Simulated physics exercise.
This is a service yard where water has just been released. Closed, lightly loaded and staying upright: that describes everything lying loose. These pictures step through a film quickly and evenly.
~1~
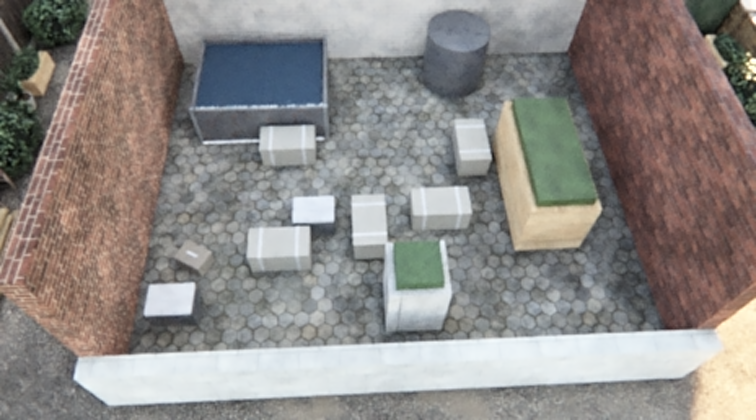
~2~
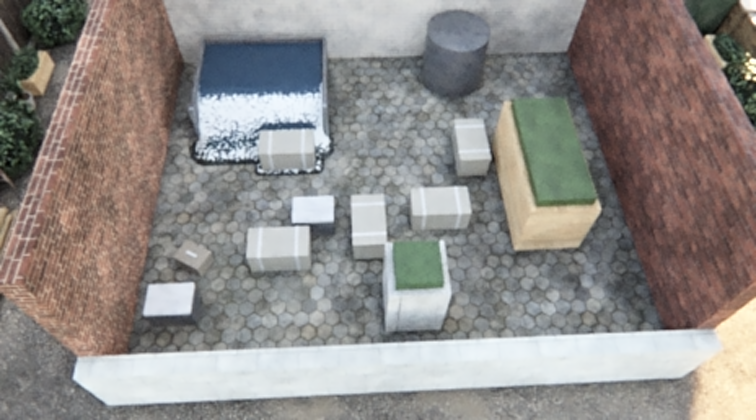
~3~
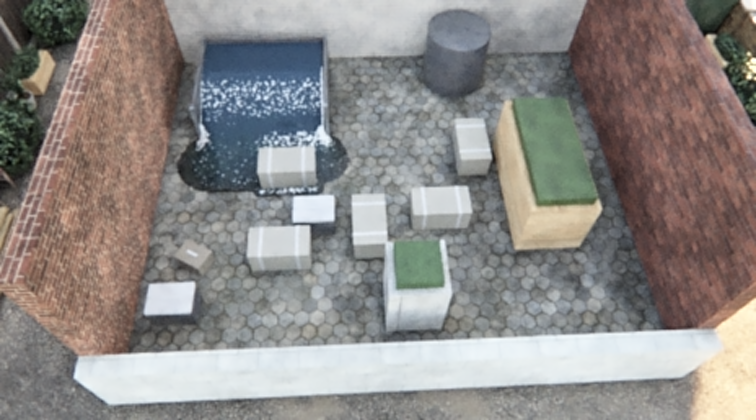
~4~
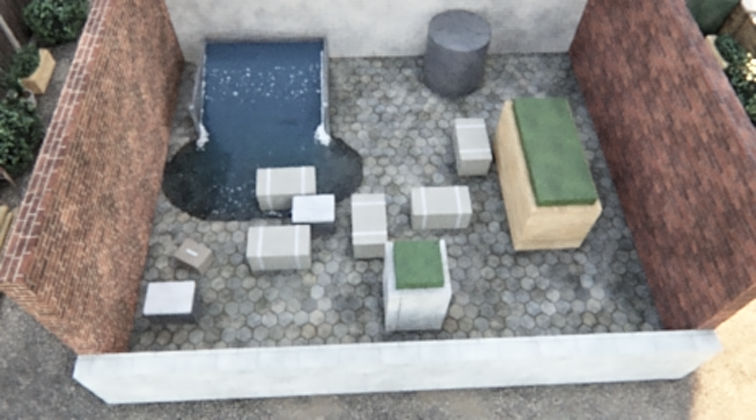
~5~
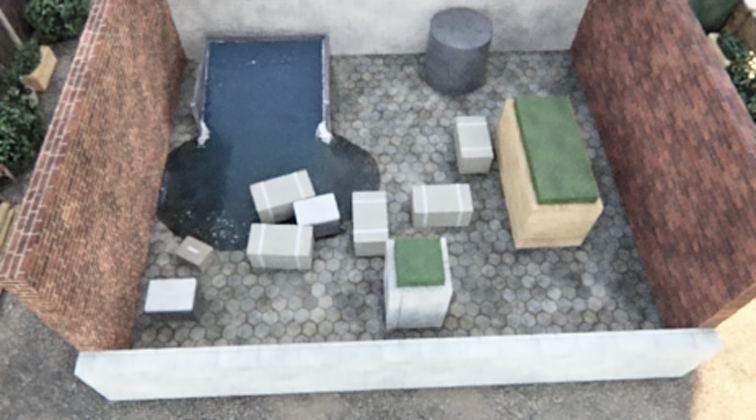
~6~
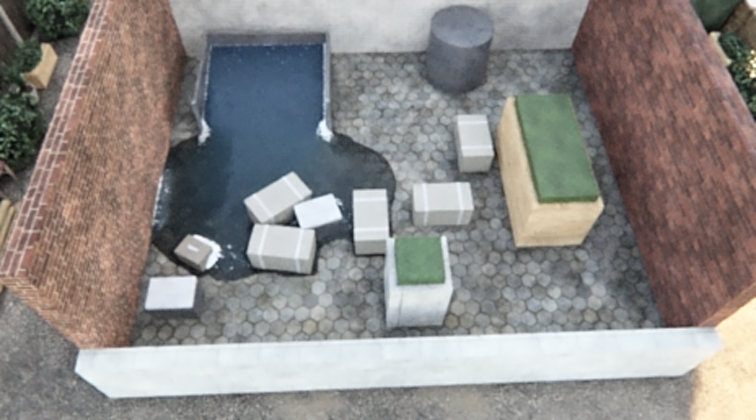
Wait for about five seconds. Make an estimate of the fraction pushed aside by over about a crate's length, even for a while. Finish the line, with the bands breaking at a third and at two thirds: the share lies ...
The share lies at two thirds or above.
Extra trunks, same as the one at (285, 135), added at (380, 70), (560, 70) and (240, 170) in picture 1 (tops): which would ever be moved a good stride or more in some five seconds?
The answers, in order, are remains nearby, remains nearby and displaced a stride.
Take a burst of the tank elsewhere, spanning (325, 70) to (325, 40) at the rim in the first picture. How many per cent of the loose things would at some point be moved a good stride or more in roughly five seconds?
Estimate: Close to 40 per cent.
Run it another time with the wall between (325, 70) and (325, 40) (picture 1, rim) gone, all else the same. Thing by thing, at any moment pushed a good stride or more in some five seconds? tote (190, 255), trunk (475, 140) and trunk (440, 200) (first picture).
In turn: Less than that, that far or more, that far or more.
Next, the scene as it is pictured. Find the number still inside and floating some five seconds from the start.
Exactly 5 of them.
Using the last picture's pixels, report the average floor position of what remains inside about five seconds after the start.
Around (387, 241).
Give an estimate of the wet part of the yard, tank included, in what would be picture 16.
Reading: About 50 %.
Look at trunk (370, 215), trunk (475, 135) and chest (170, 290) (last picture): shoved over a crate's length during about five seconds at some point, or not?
Per the list: First traveled a good way, second remained close, third traveled a good way.
A moment on, 2 of 8 are well off their spots; 1 afloat.
Next, 6 of 8 are well off their spots; 5 afloat.
Later, 6 of 8 are well off their spots; 6 afloat.
In the end, 7 of 8 are well off their spots, and 7 have been at some point; 5 afloat.
